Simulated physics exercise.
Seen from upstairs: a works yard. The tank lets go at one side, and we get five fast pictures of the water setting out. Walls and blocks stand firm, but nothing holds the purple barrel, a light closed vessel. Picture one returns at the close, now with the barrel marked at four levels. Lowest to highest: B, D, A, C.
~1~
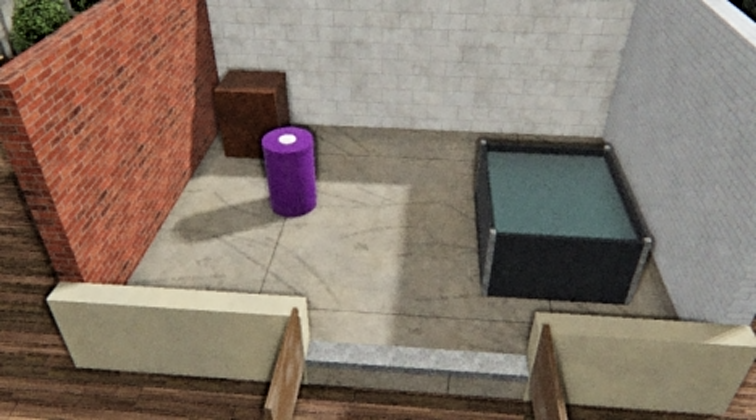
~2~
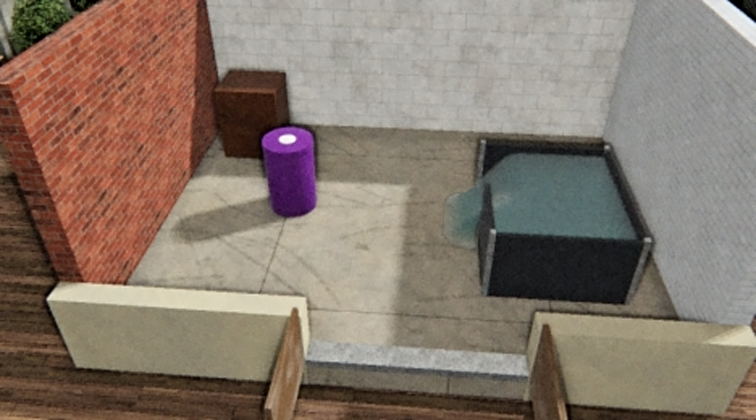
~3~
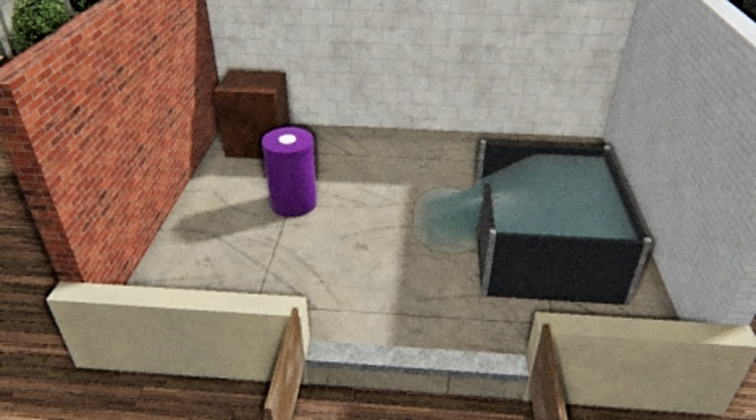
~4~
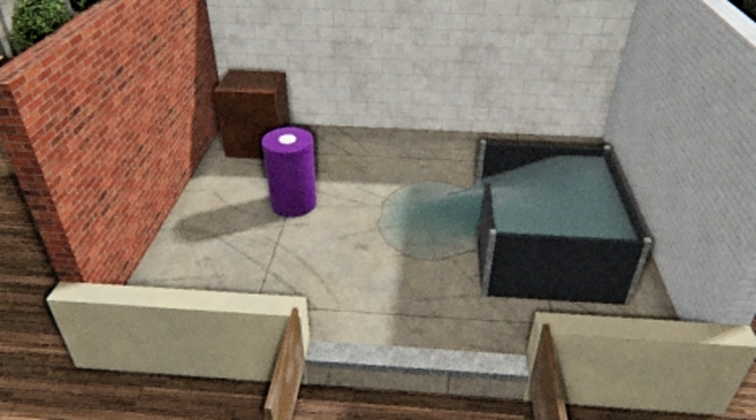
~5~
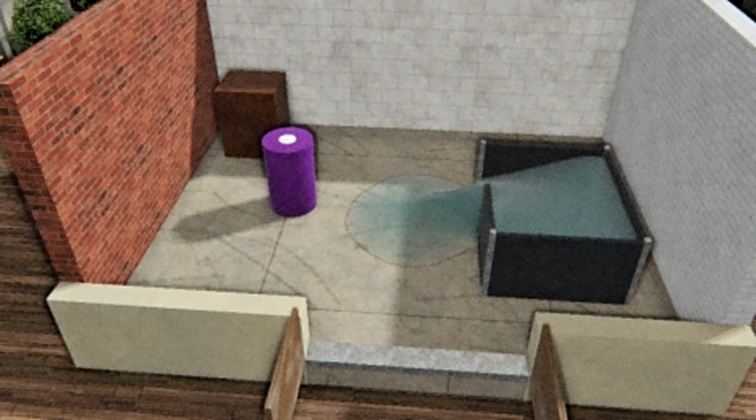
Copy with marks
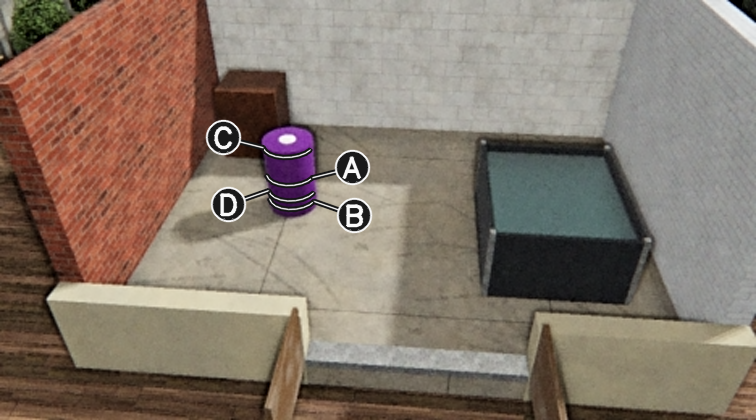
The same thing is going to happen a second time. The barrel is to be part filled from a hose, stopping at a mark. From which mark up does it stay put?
Mark A just does it.
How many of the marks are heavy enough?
Two.
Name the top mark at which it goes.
D it is.
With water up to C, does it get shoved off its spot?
No, that is safe.
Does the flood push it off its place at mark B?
Yes, it does.
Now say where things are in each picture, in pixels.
The first frame shows lid of the purple barrel at (288, 139); tank full, its middle at (554, 193); open gate at (419, 309).
In the second frame, 2 % of the ground under water, its edge towards the barrel at (450, 208).
In the third frame, 4 % of the ground under water, its edge towards the barrel at (424, 205).
In the fourth frame, 7 % of the ground under water, its edge towards the barrel at (392, 210).
The fifth frame shows lid of the purple barrel at (288, 139); 10 % of the ground under water, its edge towards the barrel at (353, 218).
In white, A at (286, 185); B at (288, 209); C at (283, 157); D at (287, 200); from the bottom up B, D, A, C.
With A, it does not move.
With B, it is pushed about 3 times its own width away.
With C, it does not move.
With D, it is pushed about half its own width away.
